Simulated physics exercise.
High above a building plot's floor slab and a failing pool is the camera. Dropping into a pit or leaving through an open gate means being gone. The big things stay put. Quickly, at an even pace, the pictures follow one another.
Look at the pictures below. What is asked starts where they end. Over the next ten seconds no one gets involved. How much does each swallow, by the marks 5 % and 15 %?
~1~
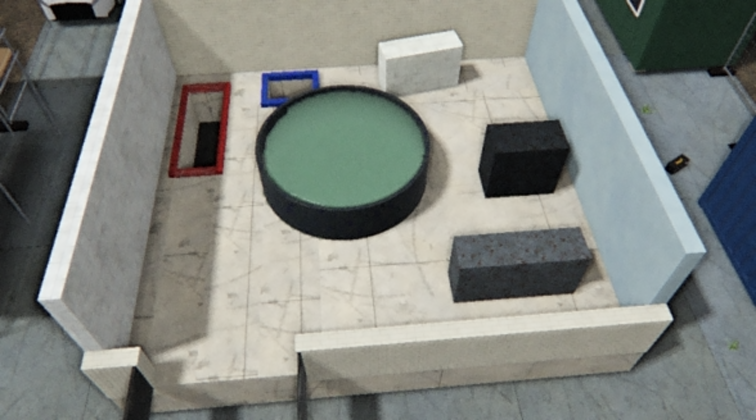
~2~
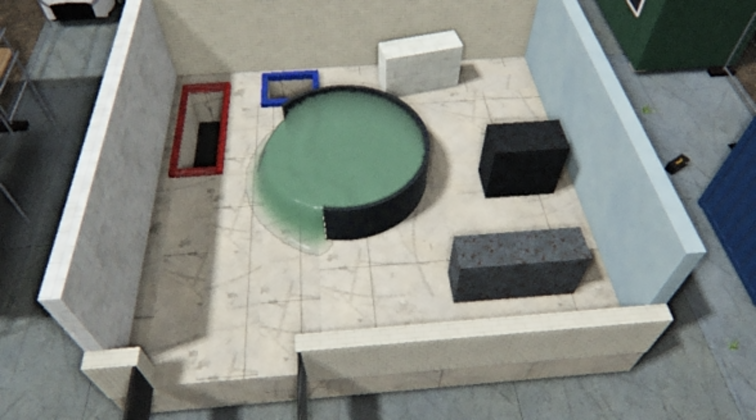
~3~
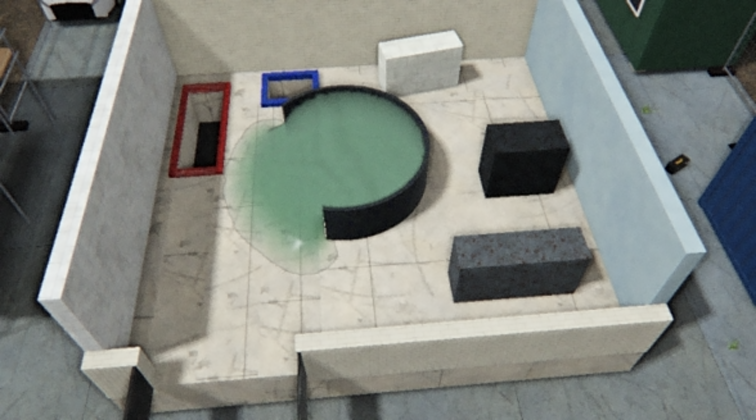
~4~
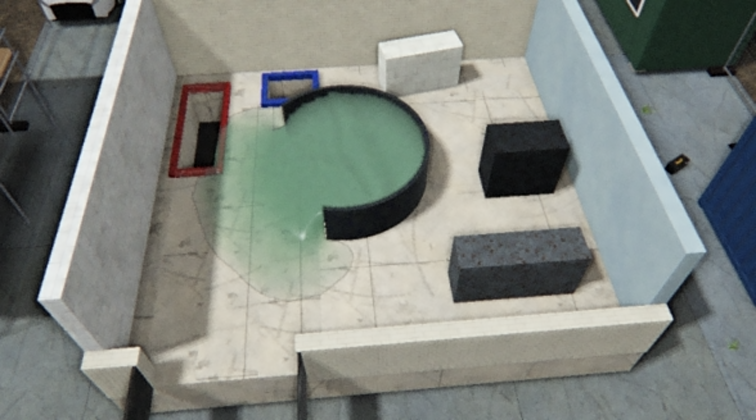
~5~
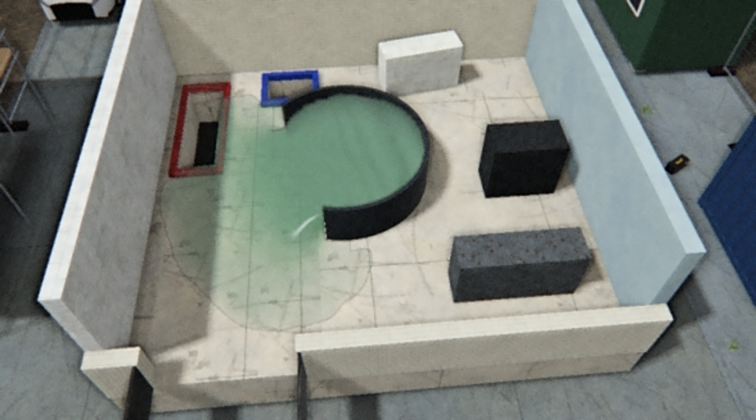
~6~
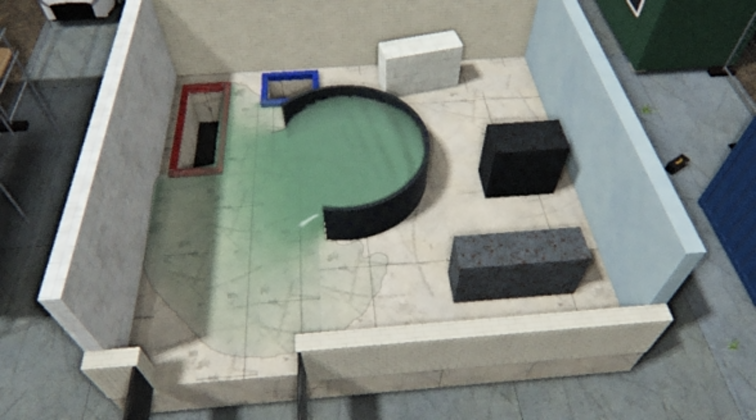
In the end the gate gets a big share of it - past fifteen per cent; the blue pit gets hardly any of it - below five per cent; the red pit gets a big share of it - past fifteen per cent.
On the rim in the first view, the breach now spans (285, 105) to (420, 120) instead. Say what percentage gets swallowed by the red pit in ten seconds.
The red pit gets 2 per cent.
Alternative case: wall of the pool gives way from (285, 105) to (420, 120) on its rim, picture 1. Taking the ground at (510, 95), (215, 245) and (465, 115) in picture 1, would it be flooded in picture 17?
Result, in sequence: Inundated; untouched by the flood; inundated.
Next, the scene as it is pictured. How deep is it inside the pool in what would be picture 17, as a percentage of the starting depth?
About 36 %.
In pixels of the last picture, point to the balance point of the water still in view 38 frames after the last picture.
My reading is close to (291, 207).
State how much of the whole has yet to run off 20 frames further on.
I'd say around 68 per cent.
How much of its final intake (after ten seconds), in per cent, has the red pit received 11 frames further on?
Something like 60 in a hundred.
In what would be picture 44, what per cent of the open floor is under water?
My estimate is near 70 per cent.
A moment on, water covers 35 % of the floor; the gate 2 %, the blue pit 0 %, the red pit 7 %.
Next, water covers 40 % of the floor; the gate 5 %, the blue pit 0 %, the red pit 11 %.
Then, water covers 45 % of the floor; the gate 15 %, the blue pit 0 %, the red pit 17 %.
Later, water covers 70 % of the floor; the gate 27 %, the blue pit 1 %, the red pit 19 %.
In the end, water covers 90 % of the floor; the gate 34 %, the blue pit 1 %, the red pit 19 %.
